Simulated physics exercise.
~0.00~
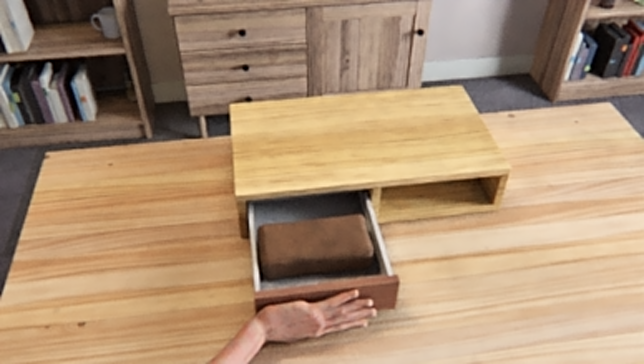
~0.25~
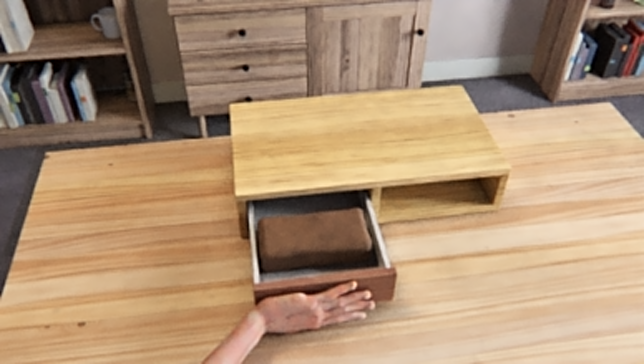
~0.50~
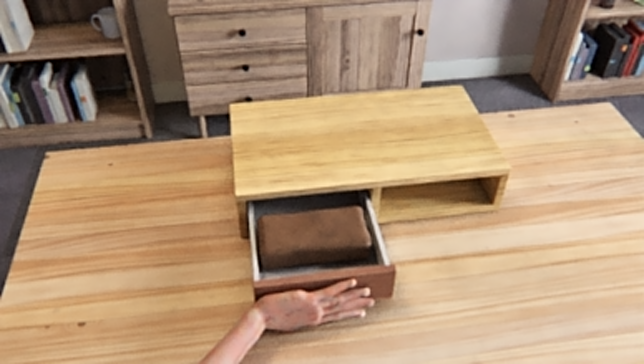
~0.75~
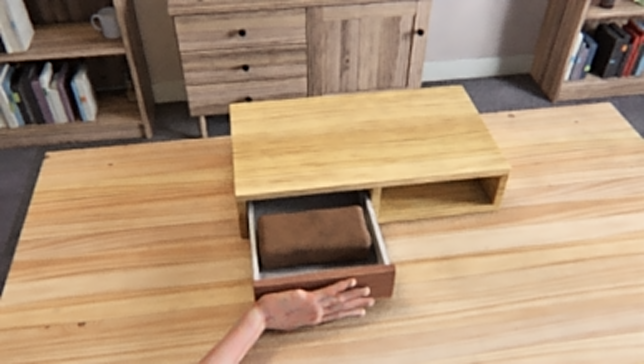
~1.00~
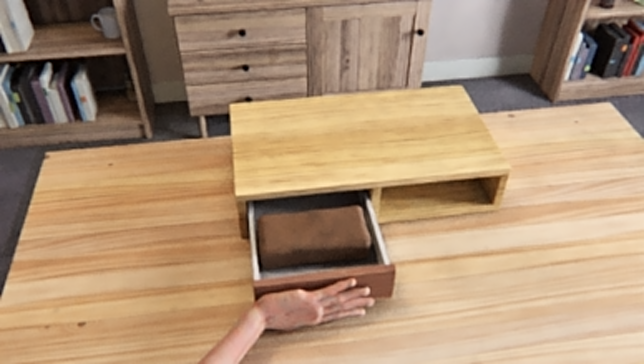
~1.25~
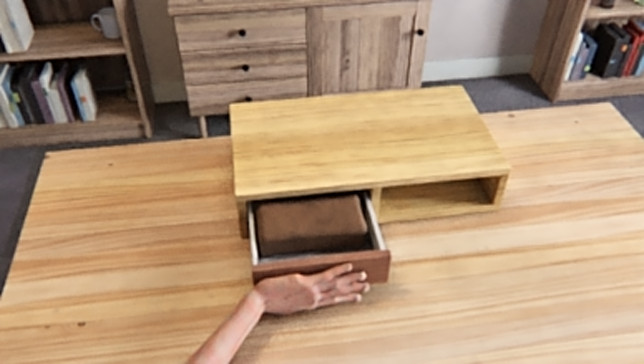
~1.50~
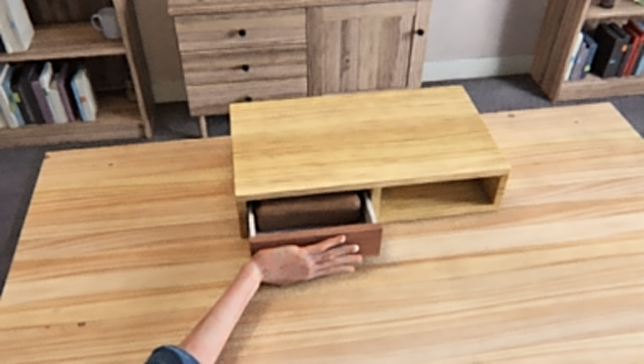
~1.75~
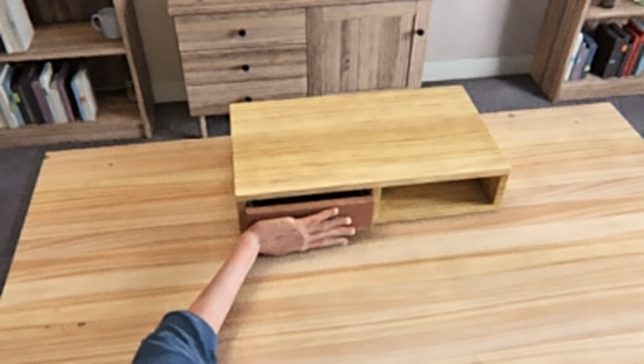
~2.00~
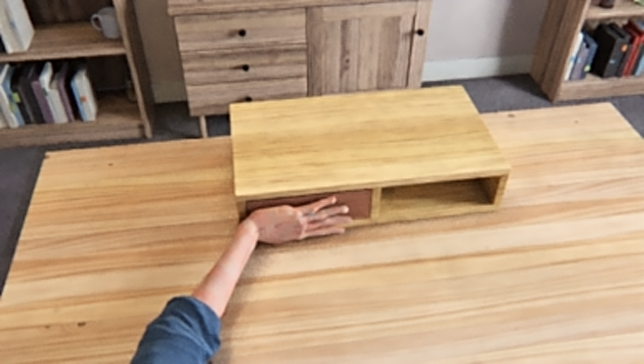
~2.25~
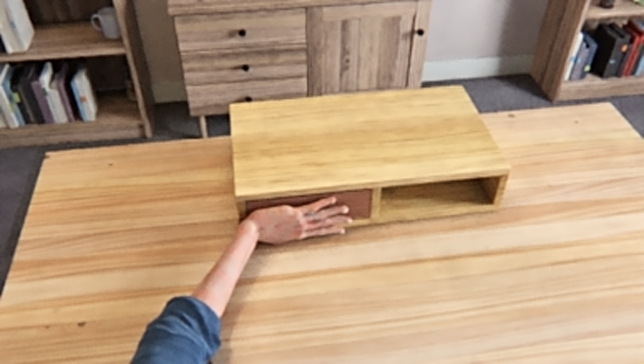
Hand pushing a small drawer holding a brown loaf into a low wooden chest on a table until it closes fully.
